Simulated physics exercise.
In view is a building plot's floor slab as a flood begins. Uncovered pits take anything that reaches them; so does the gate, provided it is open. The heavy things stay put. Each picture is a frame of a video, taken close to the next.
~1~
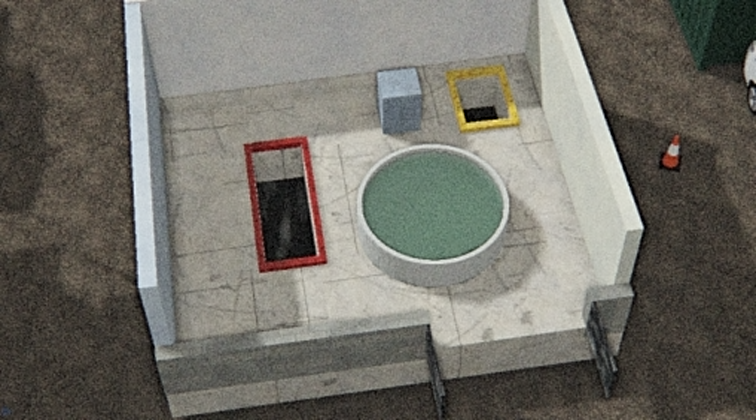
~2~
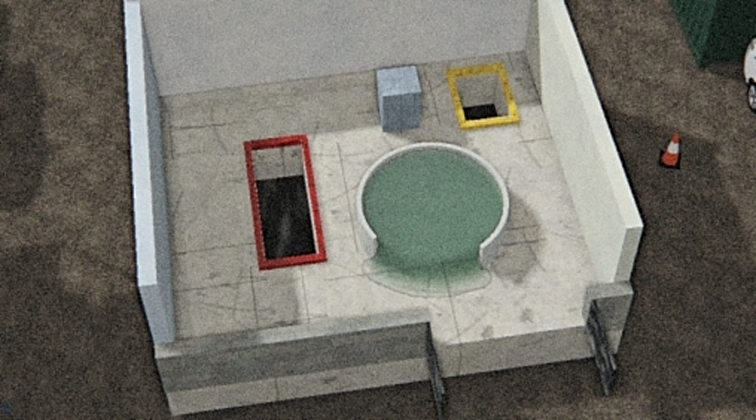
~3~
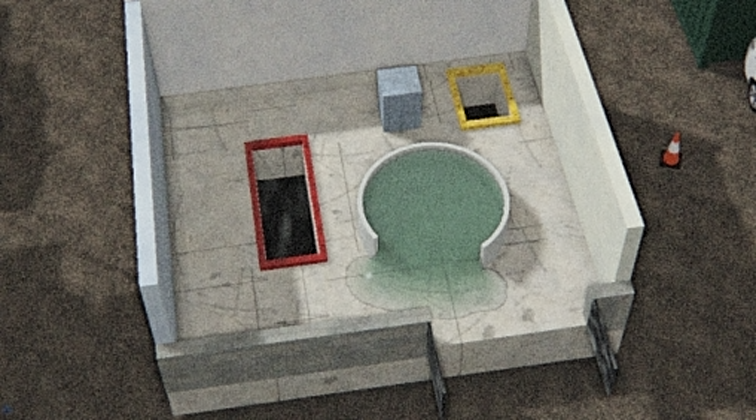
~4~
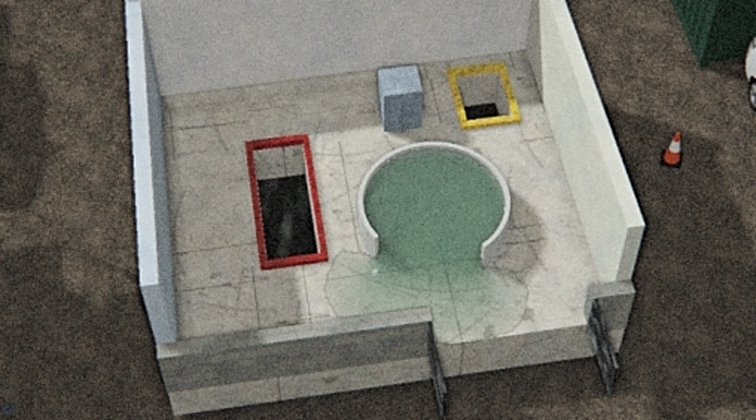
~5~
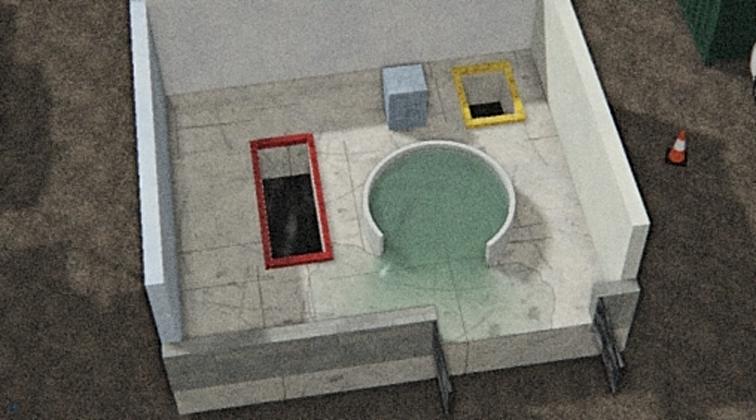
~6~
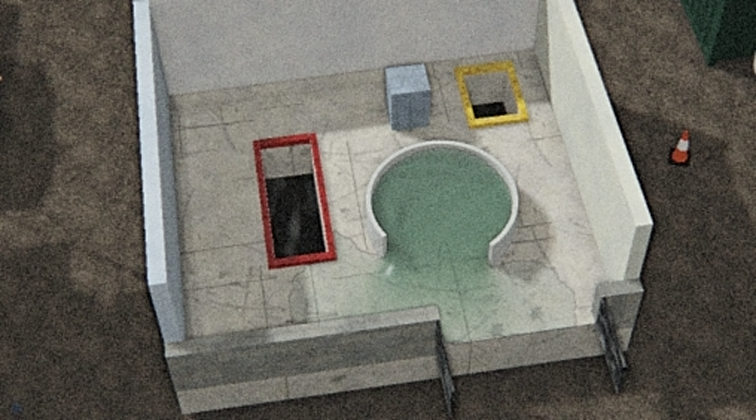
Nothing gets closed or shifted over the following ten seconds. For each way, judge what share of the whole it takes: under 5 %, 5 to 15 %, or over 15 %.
As I see it, the gate is left holding a hefty amount - past fifteen per cent; the red pit is left holding a tiny amount - below five per cent; the yellow pit is left holding a tiny amount - below five per cent.
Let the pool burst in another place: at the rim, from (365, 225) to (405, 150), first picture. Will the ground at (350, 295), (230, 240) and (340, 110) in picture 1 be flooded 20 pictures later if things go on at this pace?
The first would be drenched, the second still unwetted and the third drenched.
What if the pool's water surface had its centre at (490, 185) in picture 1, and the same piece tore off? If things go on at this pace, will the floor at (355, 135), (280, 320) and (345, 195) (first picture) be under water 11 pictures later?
Location one: Bone dry; location two: Soaked; location three: Bone dry.
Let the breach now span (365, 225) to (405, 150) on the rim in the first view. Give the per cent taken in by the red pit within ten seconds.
For red, it comes to 40 percent.
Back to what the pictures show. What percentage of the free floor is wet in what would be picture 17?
Around 25 percent, give or take.
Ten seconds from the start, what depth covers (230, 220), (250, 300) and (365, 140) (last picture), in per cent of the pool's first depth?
Taking the places in turn, I get roughly 8, 10 and 6 percent.
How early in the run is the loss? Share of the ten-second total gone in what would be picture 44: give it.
That comes to 90 per cent, as I work it out.
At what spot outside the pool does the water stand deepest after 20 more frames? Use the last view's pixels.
Look near (190, 367).
A moment on, water covers 20 % of the floor; the gate 11 %, the red pit 0 %, the yellow pit 0 %.
Next, water covers 25 % of the floor; the gate 21 %, the red pit 0 %, the yellow pit 0 %.
Then, water covers 35 % of the floor; the gate 32 %, the red pit 0 %, the yellow pit 0 %.
Later, water covers 50 % of the floor; the gate 41 %, the red pit 0 %, the yellow pit 0 %.
In the end, water covers 65 % of the floor; the gate 46 %, the red pit 0 %, the yellow pit 0 %.
